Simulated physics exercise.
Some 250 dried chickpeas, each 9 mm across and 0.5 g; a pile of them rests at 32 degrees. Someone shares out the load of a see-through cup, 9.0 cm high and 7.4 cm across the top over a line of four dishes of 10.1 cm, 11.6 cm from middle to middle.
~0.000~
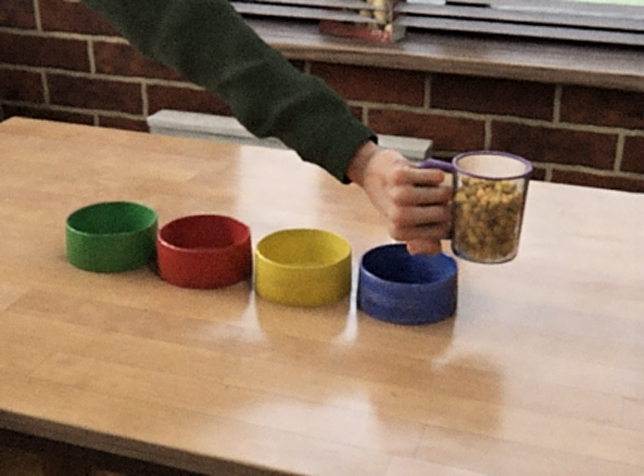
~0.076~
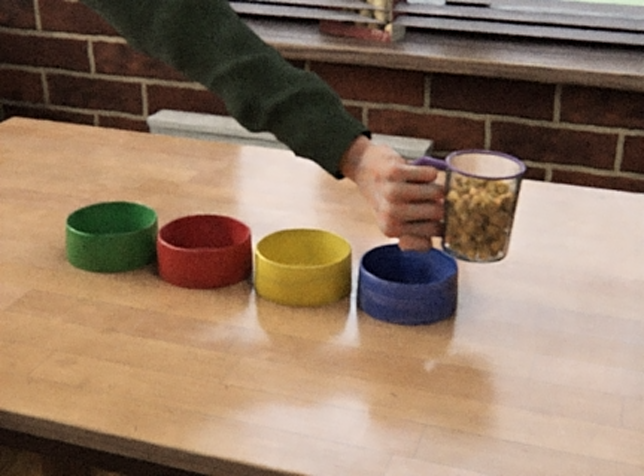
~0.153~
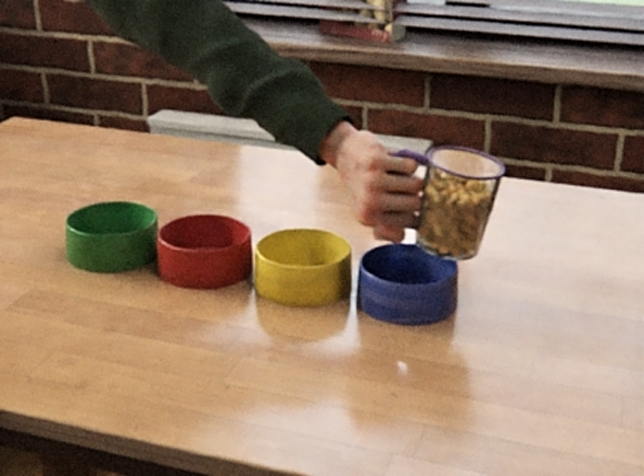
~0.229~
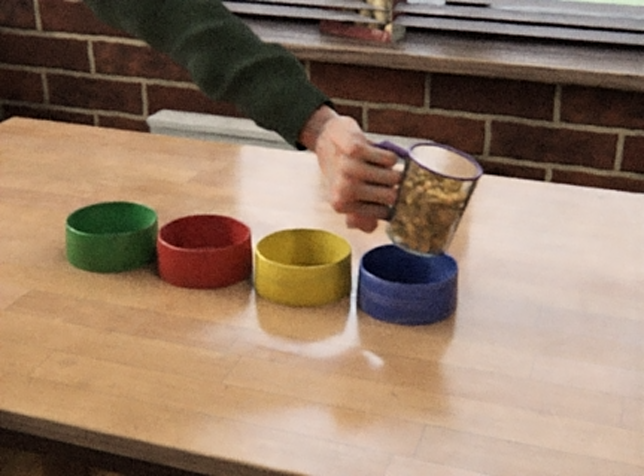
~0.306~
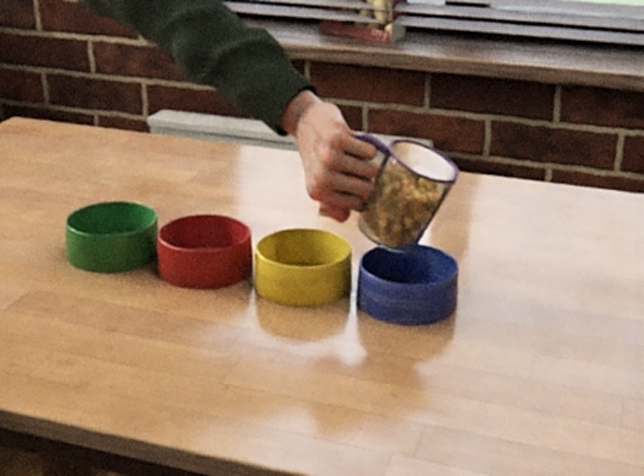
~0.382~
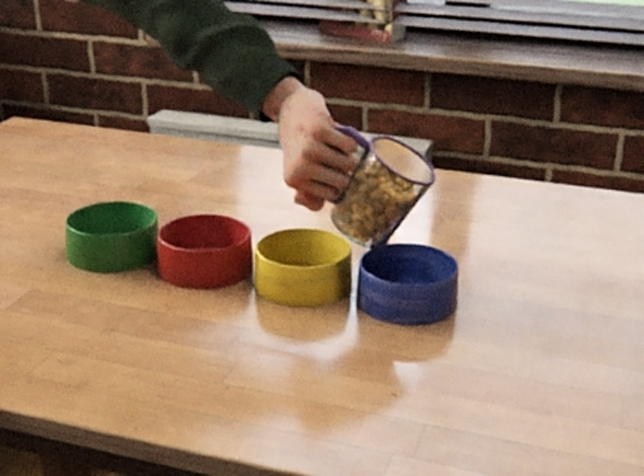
Hand in a green sleeve moving a clear cup of chickpeas leftward above a blue dish while tilting it to the right.
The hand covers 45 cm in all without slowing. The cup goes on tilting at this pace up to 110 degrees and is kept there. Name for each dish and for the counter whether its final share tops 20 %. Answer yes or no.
Red: No, blue: No, green: Yes, yellow: No, counter: No.
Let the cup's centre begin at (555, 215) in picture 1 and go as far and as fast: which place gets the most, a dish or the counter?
Most goes to: Red.
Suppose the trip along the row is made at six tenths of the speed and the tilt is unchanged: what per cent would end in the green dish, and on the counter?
Then: Green 10; counter 20.
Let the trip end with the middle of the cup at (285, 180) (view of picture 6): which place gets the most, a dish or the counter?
The winner: Yellow.
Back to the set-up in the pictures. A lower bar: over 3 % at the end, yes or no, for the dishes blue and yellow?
Blue no; yellow no.
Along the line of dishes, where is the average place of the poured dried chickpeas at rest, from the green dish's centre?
Some 3 cm to the right.
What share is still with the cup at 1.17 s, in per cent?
Roughly 95 per cent.
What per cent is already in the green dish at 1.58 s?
About 30 per cent by then.
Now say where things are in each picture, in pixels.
Cup at (488, 208), tilt 0 degrees, lip at (530, 170), moved 0.0 cm; middle of the pieces at (486, 213); blue dish at (409, 264); yellow dish at (303, 248); red dish at (205, 232); green dish at (112, 218), in the first picture.
Cup at (480, 207), tilt 2 degrees, lip at (523, 171), moved 0.8 cm; middle of the pieces at (477, 212), in the second picture.
Cup at (456, 204), tilt 8 degrees, lip at (503, 173), moved 3.2 cm; middle of the pieces at (453, 208), in the third picture.
Cup at (431, 201), tilt 15 degrees, lip at (480, 175), moved 5.8 cm; middle of the pieces at (427, 204), in the fourth picture.
Cup at (405, 197), tilt 22 degrees, lip at (457, 178), moved 8.4 cm; middle of the pieces at (401, 200), in the fifth picture.
Cup at (380, 194), tilt 29 degrees, lip at (434, 181), moved 11.0 cm; middle of the pieces at (376, 196); blue dish at (409, 264); yellow dish at (303, 248); red dish at (205, 232); green dish at (112, 218). Its pace works out near 90 degrees a second; the hand travels 34 cm a second, in the sixth picture.
After 0.85 s, tilt 70 degrees; cup holds 100 %.
Then, at 1.17 s, tilt 99 degrees; cup holds 95 %, red 5 %.
Then, at 1.58 s, tilt 110 degrees; cup holds 60 %, red 10 %, green 30 %.
At rest (3.1 s), red 10 %, blue 0 %, green 80 %, yellow 0 %, counter 10 %.
